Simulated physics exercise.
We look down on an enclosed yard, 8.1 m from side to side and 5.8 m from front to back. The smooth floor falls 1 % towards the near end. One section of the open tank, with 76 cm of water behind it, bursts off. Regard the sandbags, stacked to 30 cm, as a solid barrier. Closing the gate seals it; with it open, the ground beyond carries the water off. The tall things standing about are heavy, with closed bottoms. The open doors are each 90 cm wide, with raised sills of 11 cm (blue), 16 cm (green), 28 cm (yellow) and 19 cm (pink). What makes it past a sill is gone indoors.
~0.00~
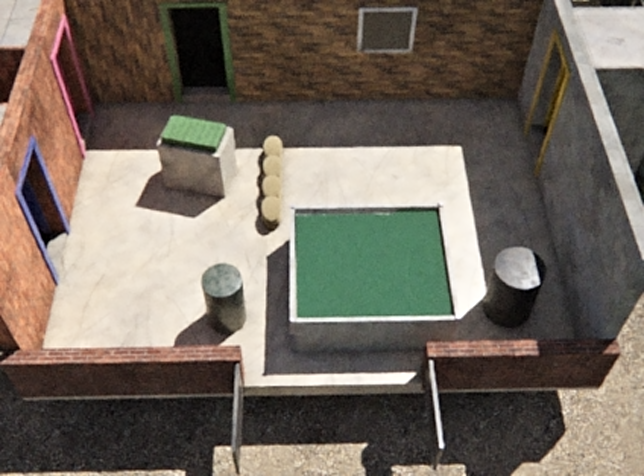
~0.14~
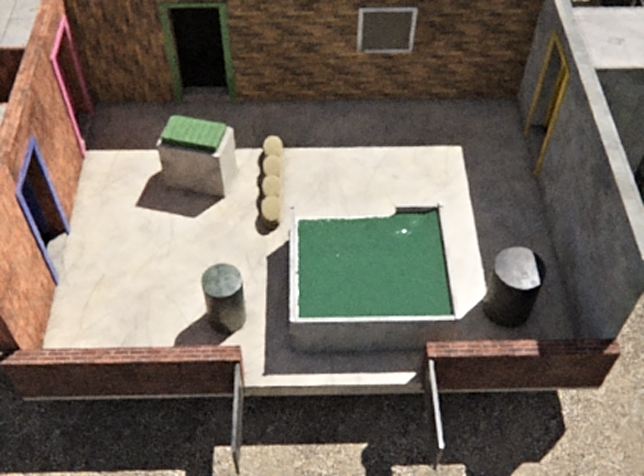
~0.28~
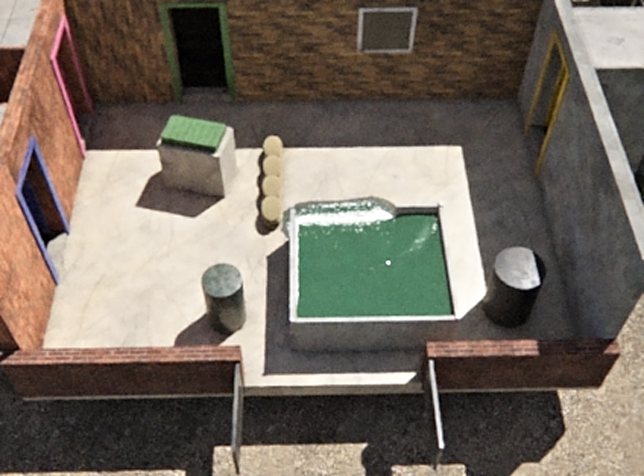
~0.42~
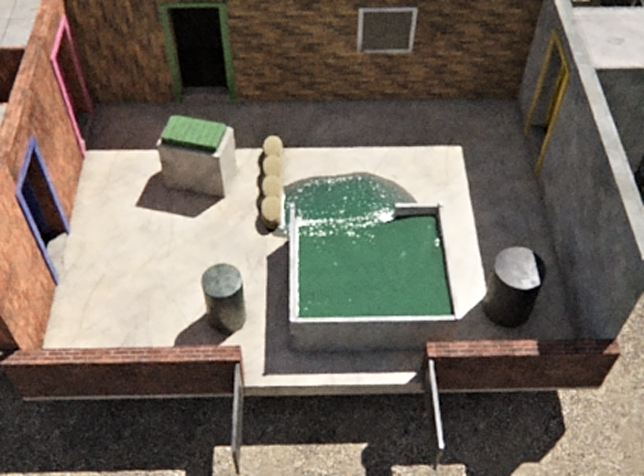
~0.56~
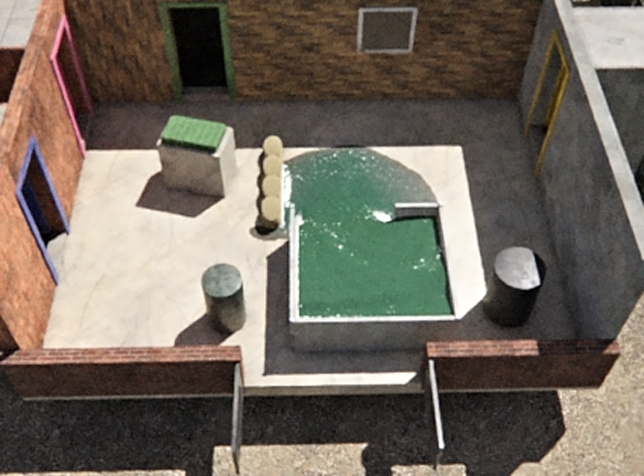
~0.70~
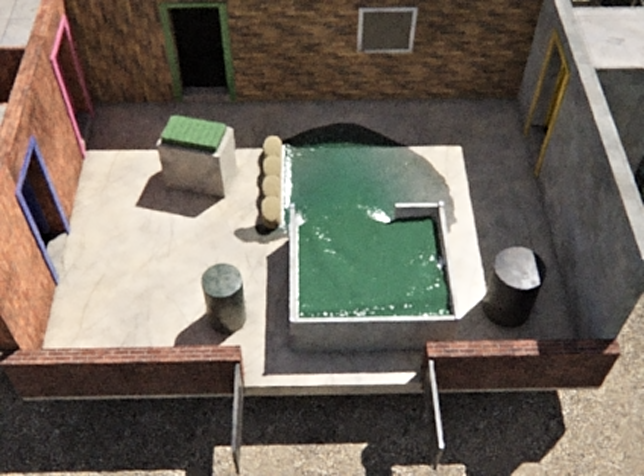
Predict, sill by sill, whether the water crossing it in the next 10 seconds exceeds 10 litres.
Result: At the blue door the inflow will remain within the limit. At the green door the inflow will remain within the limit. At the yellow door the inflow will remain within the limit. At the pink door the inflow will remain within the limit.
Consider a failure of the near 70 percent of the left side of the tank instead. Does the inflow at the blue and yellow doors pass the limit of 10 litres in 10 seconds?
Blue: Exceeding the limit; yellow: Within the limit.
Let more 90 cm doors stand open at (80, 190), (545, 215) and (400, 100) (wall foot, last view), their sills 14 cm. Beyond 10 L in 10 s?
Well, the first is on the low side, the second is on the low side, and the third is on the high side.
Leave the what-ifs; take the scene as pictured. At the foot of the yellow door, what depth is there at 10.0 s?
Around 8.0 cm there.
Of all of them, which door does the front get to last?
That's the blue door.
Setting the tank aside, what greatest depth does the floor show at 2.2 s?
About 48 cm at most.
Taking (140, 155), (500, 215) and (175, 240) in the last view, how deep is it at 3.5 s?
Listed order: 5 / 2 / 0 cm.
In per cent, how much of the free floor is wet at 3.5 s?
About 50 per cent.
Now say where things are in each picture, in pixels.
In the first picture, the open tank at (371, 262) is whole and still, 76 cm deep.
In the second picture, water pours out on the open tank's far side and has run 0.9 m, to a hidden place; typically 9 cm deep outside, 76 cm at the open tank's back.
In the third picture, the front is at (284, 218), 1.1 m from the gap on the open tank's far side; 1.3 m2 of floor is under water; 76 cm left at the back of the open tank.
In the fourth picture, water pours out on the open tank's far side and has run 1.5 m, to (373, 178); typically 11 cm deep outside, 76 cm at the open tank's back.
In the fifth picture, the front is at (357, 148), 2.1 m from the gap on the open tank's far side; 4.4 m2 of floor is under water; 72 cm left at the back of the open tank.
In the sixth picture, the front is at (356, 127), 2.7 m from the gap on the open tank's far side; 6.0 m2 of floor is under water; 64 cm left at the back of the open tank.
After 1.4 s water covers 25 % of the floor and is deepest (46 cm) near (304, 101); blue door not reached, green door not reached, yellow door not reached, pink door not reached.
After 2.2 s water covers 35 % of the floor and is deepest (48 cm) near (323, 101); blue door not reached, green door 10 cm at the sill, 0 L in, yellow door not reached, pink door not reached.
After 3.5 s water covers 50 % of the floor and is deepest (36 cm) near (500, 99); blue door not reached, green door 9 cm at the sill, 0 L in, yellow door 28 cm at the sill, 0 L in, pink door 20 cm at the sill, 0 L in.
After 6.0 s water covers 85 % of the floor and is deepest (26 cm) near (574, 365); blue door 5 cm at the sill, 0 L in, green door 6 cm at the sill, 0 L in, yellow door 16 cm at the sill, 2 L in, pink door 14 cm at the sill, 2 L in.
After 10.0 s water covers 95 % of the floor and is deepest (20 cm) near (550, 365); blue door 4 cm at the sill, 0 L in, green door 4 cm at the sill, 0 L in, yellow door 8 cm at the sill, 2 L in, pink door 7 cm at the sill, 3 L in.
